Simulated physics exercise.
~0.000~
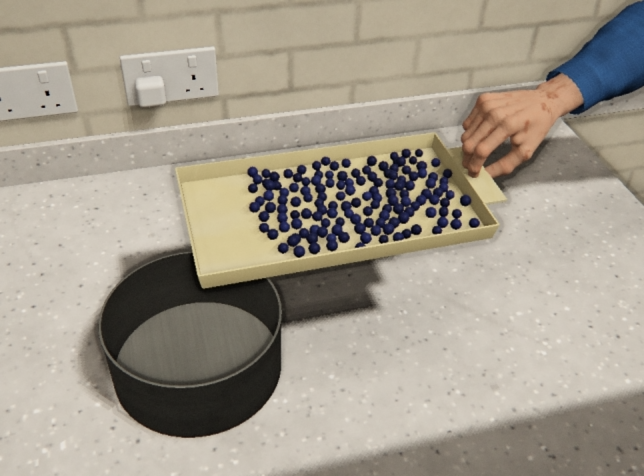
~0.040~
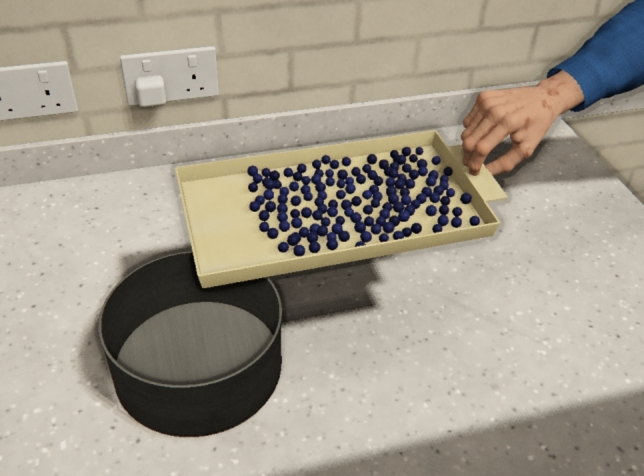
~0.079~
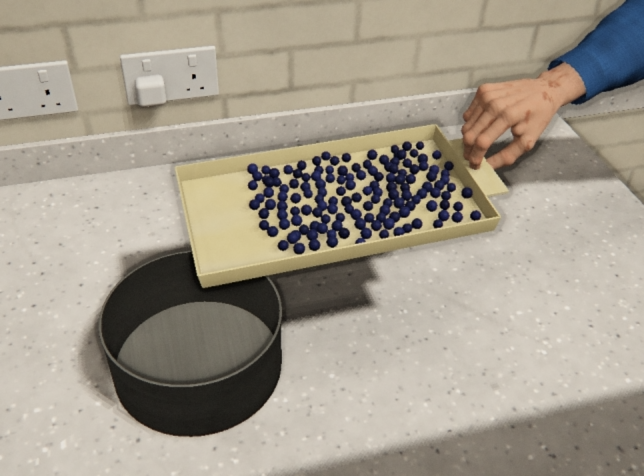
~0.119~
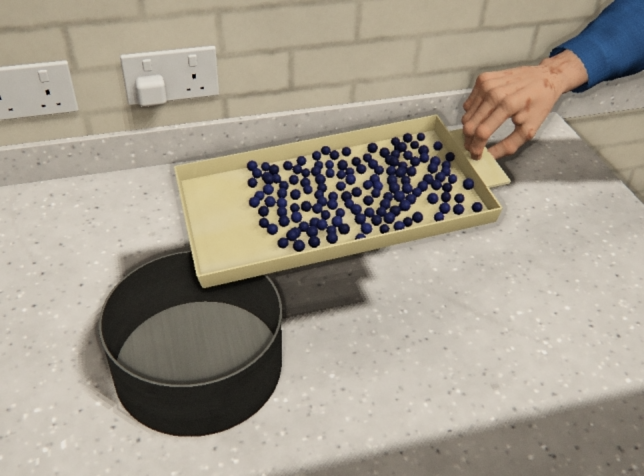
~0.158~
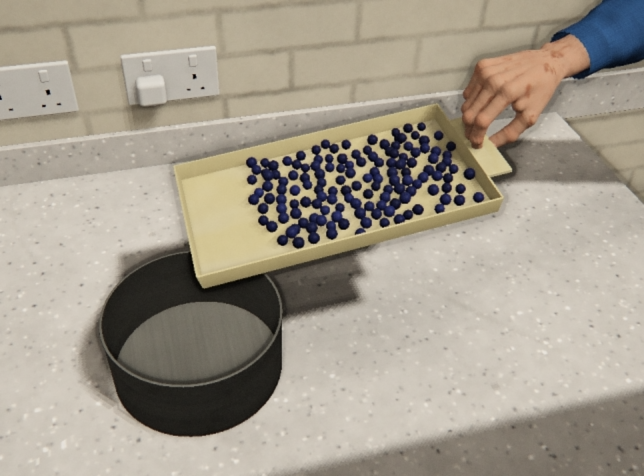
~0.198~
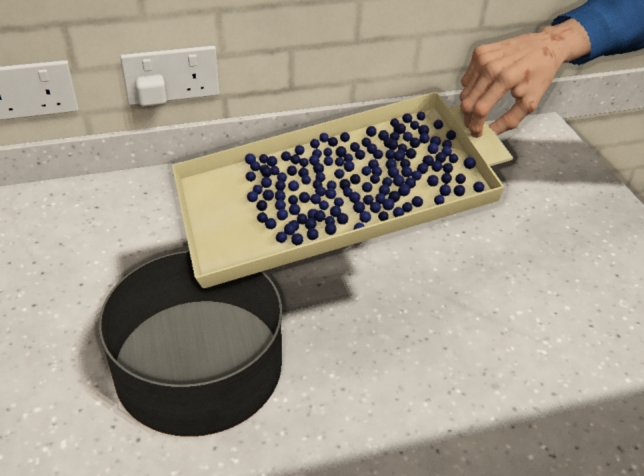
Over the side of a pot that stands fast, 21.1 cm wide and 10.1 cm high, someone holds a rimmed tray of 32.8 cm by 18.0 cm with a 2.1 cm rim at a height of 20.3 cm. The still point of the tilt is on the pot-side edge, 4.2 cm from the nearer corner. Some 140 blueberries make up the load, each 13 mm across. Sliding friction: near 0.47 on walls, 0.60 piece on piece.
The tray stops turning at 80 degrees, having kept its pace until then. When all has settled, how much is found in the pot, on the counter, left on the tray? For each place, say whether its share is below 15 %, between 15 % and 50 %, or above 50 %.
My prediction: Pot: A reasonable amount; counter: A meager amount; left on the tray: More than the rest combined.
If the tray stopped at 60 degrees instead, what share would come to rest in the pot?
In that case some 20 per cent.
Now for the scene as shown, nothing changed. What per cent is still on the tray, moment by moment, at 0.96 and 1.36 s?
Earlier moment 85, later moment 75.
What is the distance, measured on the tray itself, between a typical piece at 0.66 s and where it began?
Roughly 12 cm.
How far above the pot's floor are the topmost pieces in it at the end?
It gets to about 1.5 cm.
Then, at 0.66 s, tilt 44 degrees; the tray holds 100 %, the pot 0 %.
Then, at 0.96 s, tilt 66 degrees; the tray holds 85 %, the pot 0 %.
After 1.36 s, tilt 80 degrees; the tray holds 75 %, the pot 20 %.
By 2.5 s all is still; pot 20 %, counter 5 %, tray 70 %.
